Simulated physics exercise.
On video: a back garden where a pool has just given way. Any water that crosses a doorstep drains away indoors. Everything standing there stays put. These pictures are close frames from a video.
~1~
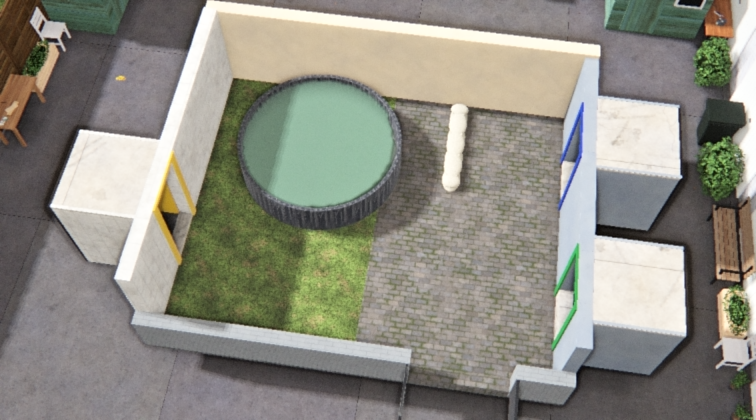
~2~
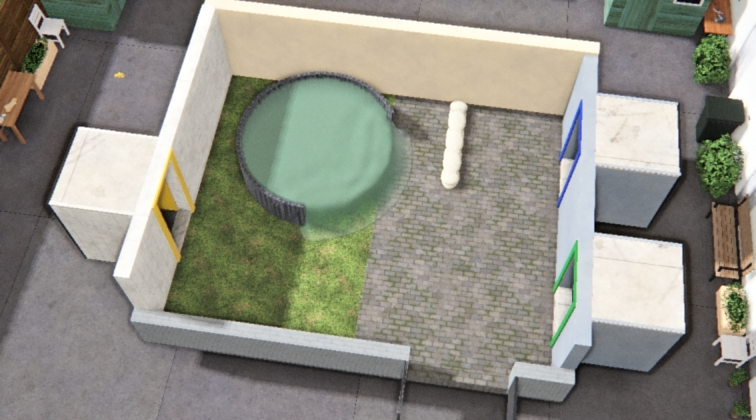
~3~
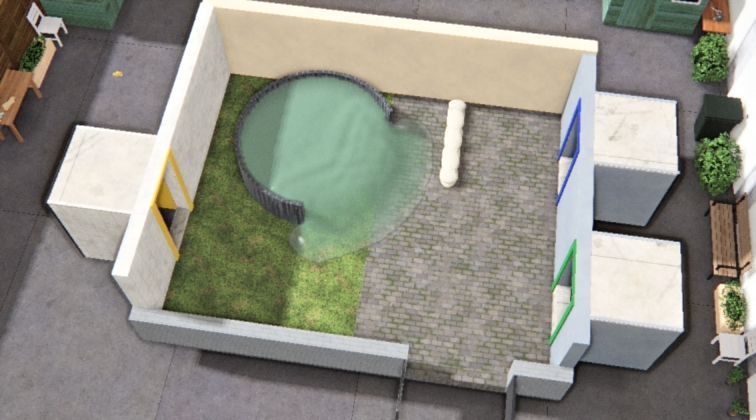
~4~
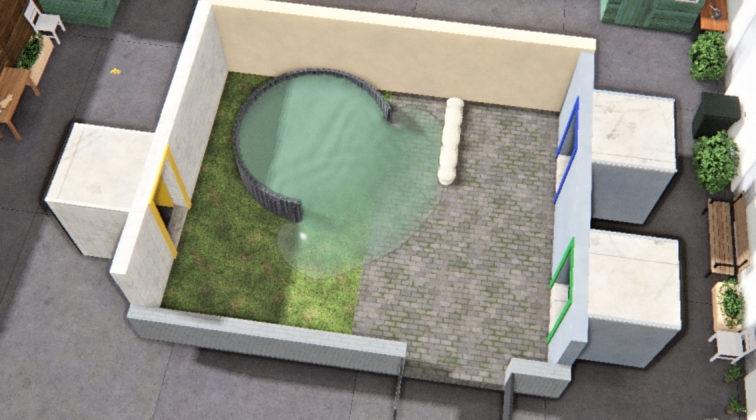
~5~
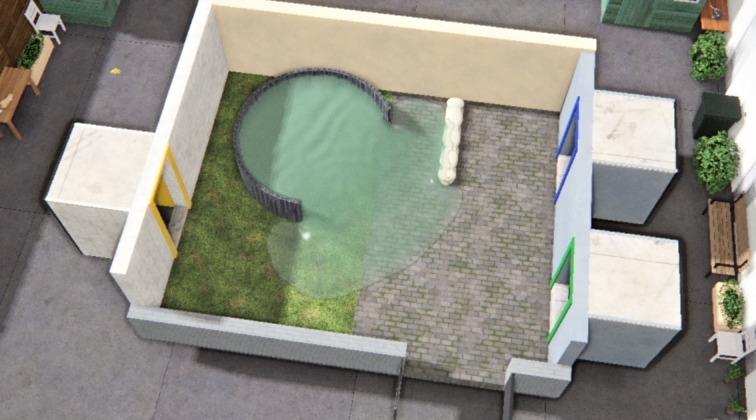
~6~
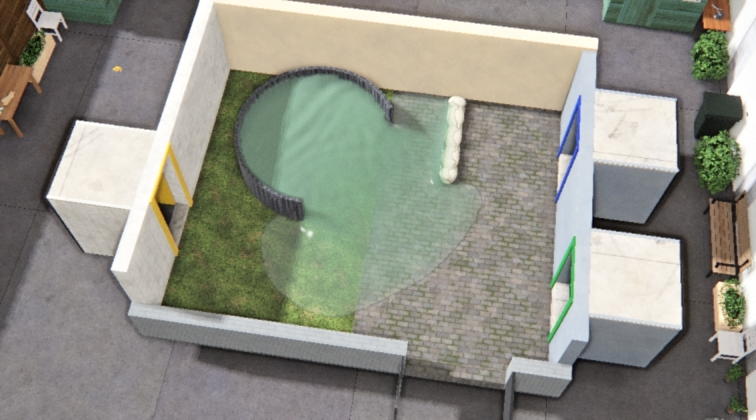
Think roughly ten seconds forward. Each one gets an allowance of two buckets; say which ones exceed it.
Result: The green door does not pass two buckets. The blue door does not pass two buckets. The yellow door does not pass two buckets.
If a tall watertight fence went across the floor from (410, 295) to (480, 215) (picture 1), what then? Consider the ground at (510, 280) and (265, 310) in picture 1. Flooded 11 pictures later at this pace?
First point spared, second point soaked.
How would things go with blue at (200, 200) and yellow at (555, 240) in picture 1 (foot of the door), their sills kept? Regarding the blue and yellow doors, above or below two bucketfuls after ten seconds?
After the change, the blue door falls short, while the yellow door overshoots.
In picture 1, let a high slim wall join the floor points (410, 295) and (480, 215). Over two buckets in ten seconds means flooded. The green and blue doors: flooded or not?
Looking at it, the green one doesn't reach the mark while the blue one beats the mark.
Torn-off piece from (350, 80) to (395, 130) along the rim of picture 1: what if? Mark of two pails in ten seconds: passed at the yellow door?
The yellow one falls short.
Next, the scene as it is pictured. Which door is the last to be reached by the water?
It would be the door marked yellow.
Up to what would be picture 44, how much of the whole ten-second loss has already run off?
Near 75 in a hundred.
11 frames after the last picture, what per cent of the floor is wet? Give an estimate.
That works out at 75 %.
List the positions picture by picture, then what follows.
In the first frame, the round pool at (320, 142) is whole and still.
In the second frame, the front is at (402, 131), out from the gap at (380, 192).
In the third frame, water pours out at (378, 192) and has run to (420, 125).
In the fourth frame, water pours out at (376, 191) and has run to (422, 113).
In the fifth frame, the front is at (438, 108), out from the gap at (377, 191).
In the sixth frame, water pours out at (378, 190) and has run to (302, 303).
A moment on, water covers 60 % of the floor; the green door not reached, the blue door not reached, the yellow door not reached.
Next, water covers 75 % of the floor; the green door wet at the sill, nothing in, the blue door wet at the sill, nothing in, the yellow door not reached.
Then, water covers 80 % of the floor; the green door under two buckets in, the blue door wet at the sill, nothing in, the yellow door not reached.
Later, water covers 95 % of the floor; the green door under two buckets in, the blue door wet at the sill, nothing in, the yellow door wet at the sill, nothing in.
In the end, water covers 95 % of the floor; the green door under two buckets in, the blue door under two buckets in, the yellow door wet at the sill, nothing in.
